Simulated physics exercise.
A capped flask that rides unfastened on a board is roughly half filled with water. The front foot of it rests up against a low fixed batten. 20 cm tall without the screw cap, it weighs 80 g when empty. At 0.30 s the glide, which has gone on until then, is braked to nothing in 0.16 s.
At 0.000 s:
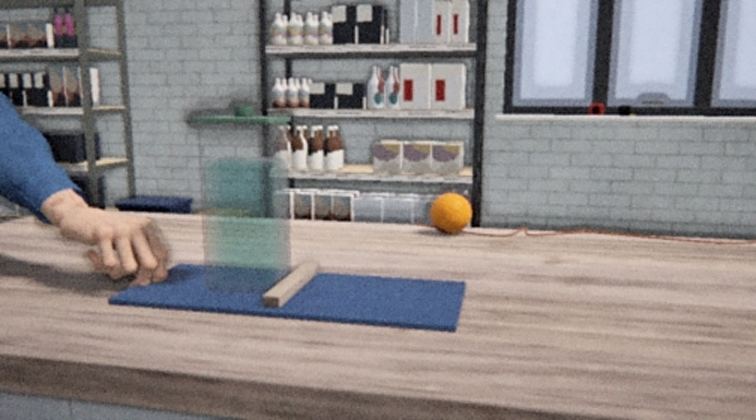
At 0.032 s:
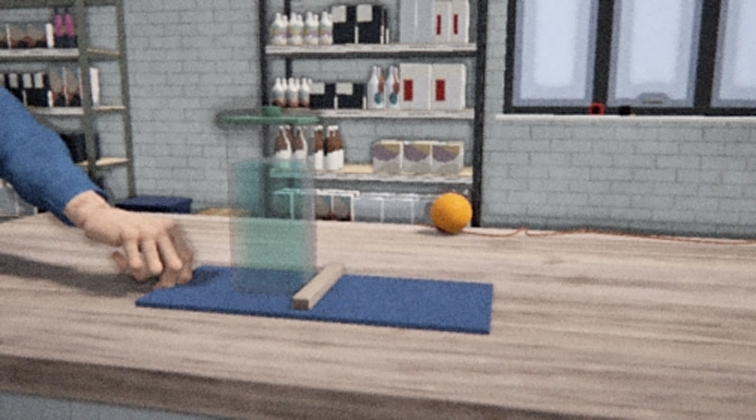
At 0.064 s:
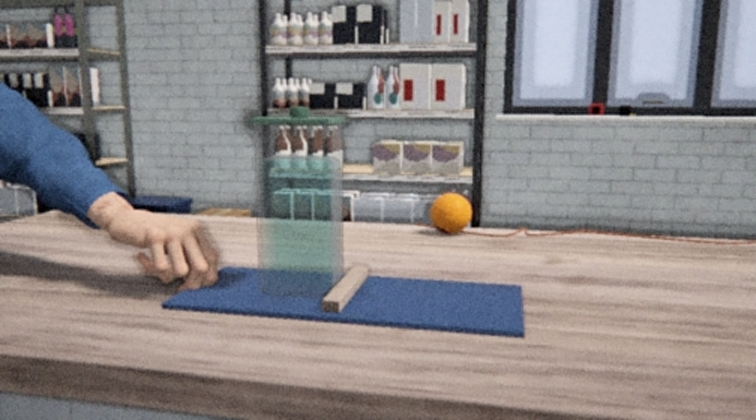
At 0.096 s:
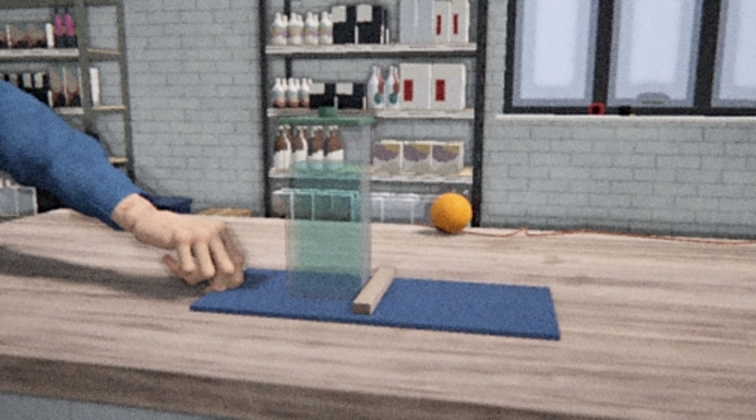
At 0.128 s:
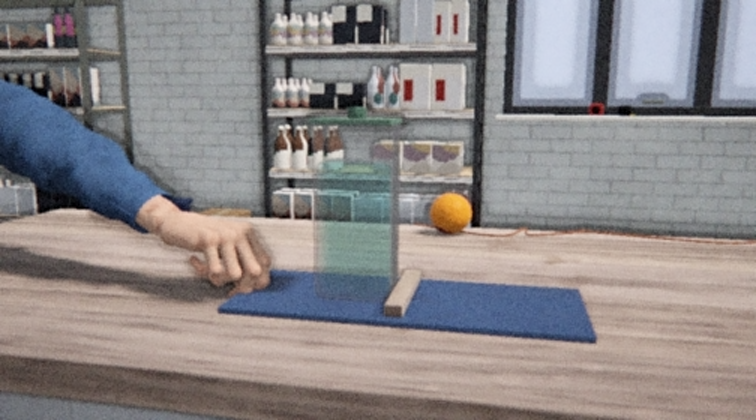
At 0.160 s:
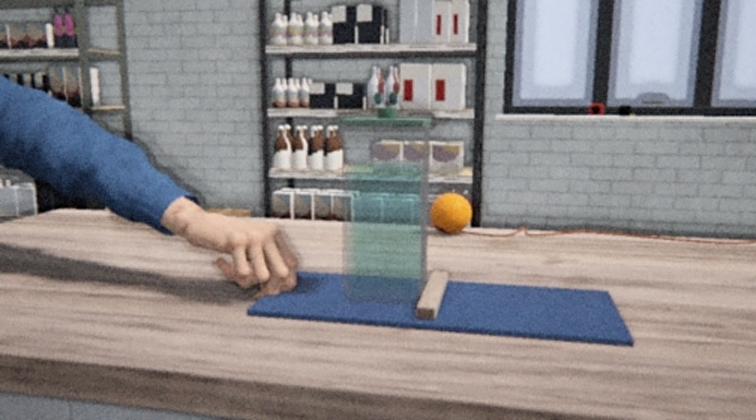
On a wooden counter in front of stocked shelves, a hand in a blue sleeve pushed a blue board steadily to the right, carrying a clear, greenish capped container and a small wooden strip along.
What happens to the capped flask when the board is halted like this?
The capped flask tips over.
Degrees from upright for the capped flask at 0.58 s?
I'd put it at close to 38 degrees off upright.
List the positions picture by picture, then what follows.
In the first frame, 0.0 cm from the start; capped flask, level (215, 160) left, (281, 162) right, rim (279, 126).
In the second frame, 3.4 cm from the start; capped flask, level (241, 161) left, (308, 163) right.
In the third frame, 6.8 cm from the start; capped flask, level (268, 159) left, (336, 160) right.
In the fourth frame, 10.3 cm from the start; capped flask, level (296, 163) left, (365, 164) right.
In the fifth frame, 13.7 cm from the start; capped flask, level (323, 161) left, (394, 162) right.
In the sixth frame, 17.1 cm from the start; capped flask, level (352, 164) left, (424, 165) right.
By 0.46 s the board moves at 0.00 m/s; the capped flask leans 14°.
By 0.58 s the capped flask leans 38°.
By 0.74 s the capped flask lies on its side.
By 0.96 s the capped flask lies on its side.
At rest the capped flask lies on its side.
